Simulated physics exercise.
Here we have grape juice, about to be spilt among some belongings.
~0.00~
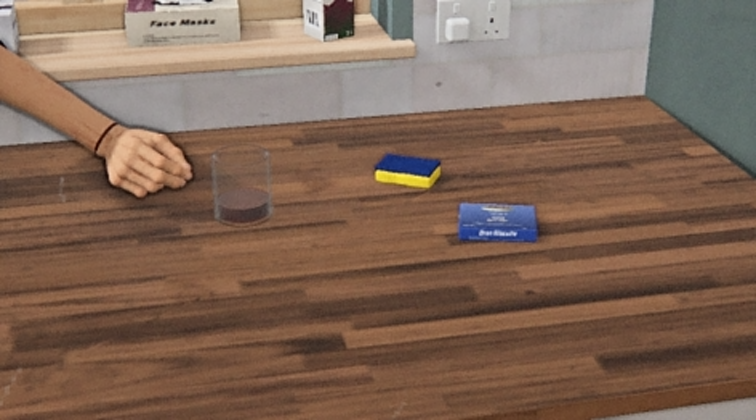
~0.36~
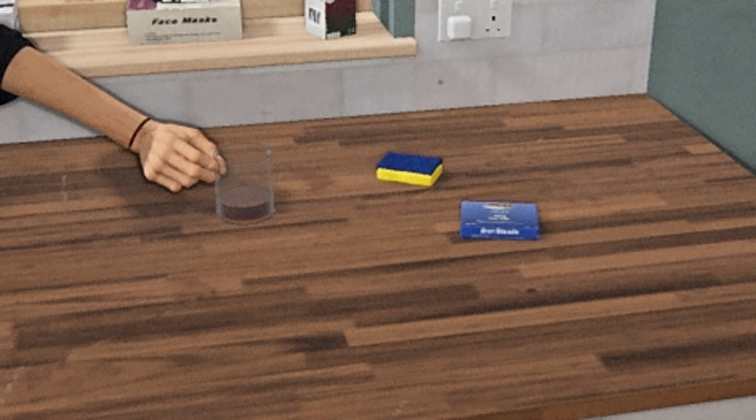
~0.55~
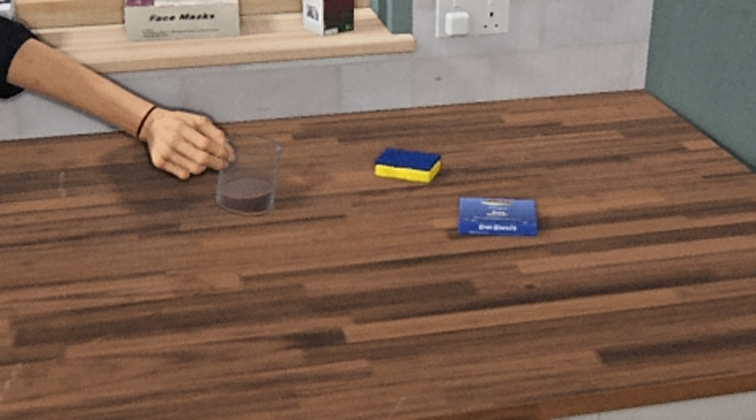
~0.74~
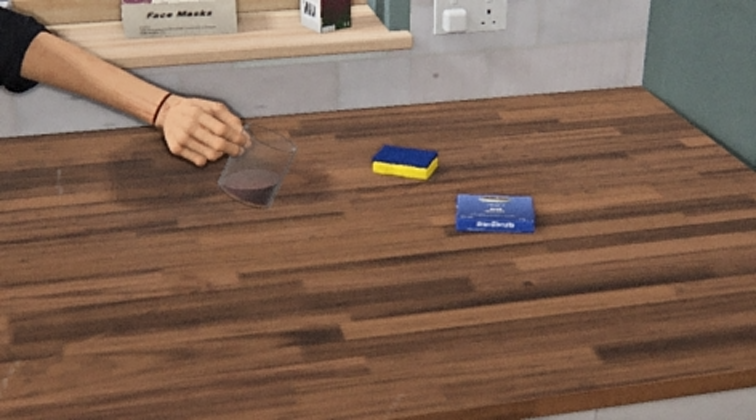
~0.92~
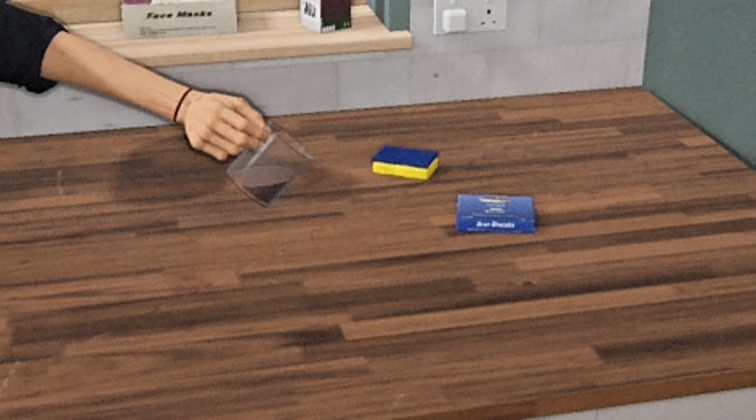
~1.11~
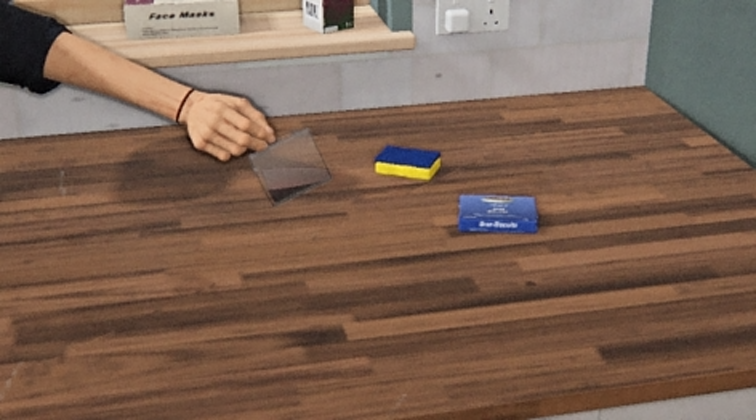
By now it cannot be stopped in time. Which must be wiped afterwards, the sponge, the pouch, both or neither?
Sponge becomes wet, pouch becomes wet.
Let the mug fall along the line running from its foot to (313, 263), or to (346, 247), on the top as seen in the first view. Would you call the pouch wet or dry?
Try 1: Stays clear. Try 2: Gets splashed.
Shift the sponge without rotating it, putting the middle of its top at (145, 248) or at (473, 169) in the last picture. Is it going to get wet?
In the first try it stays dry; in the second it is reached.
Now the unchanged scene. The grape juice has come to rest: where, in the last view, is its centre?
About (484, 191).
Around 1.6 s, the puddle covers about as much as a plate; the sponge is soaking at its edge; the pouch is soaking at its edge.
Around 3.6 s, the puddle covers about as much as a tray; the sponge is soaking at its edge; the pouch is soaking at its edge.
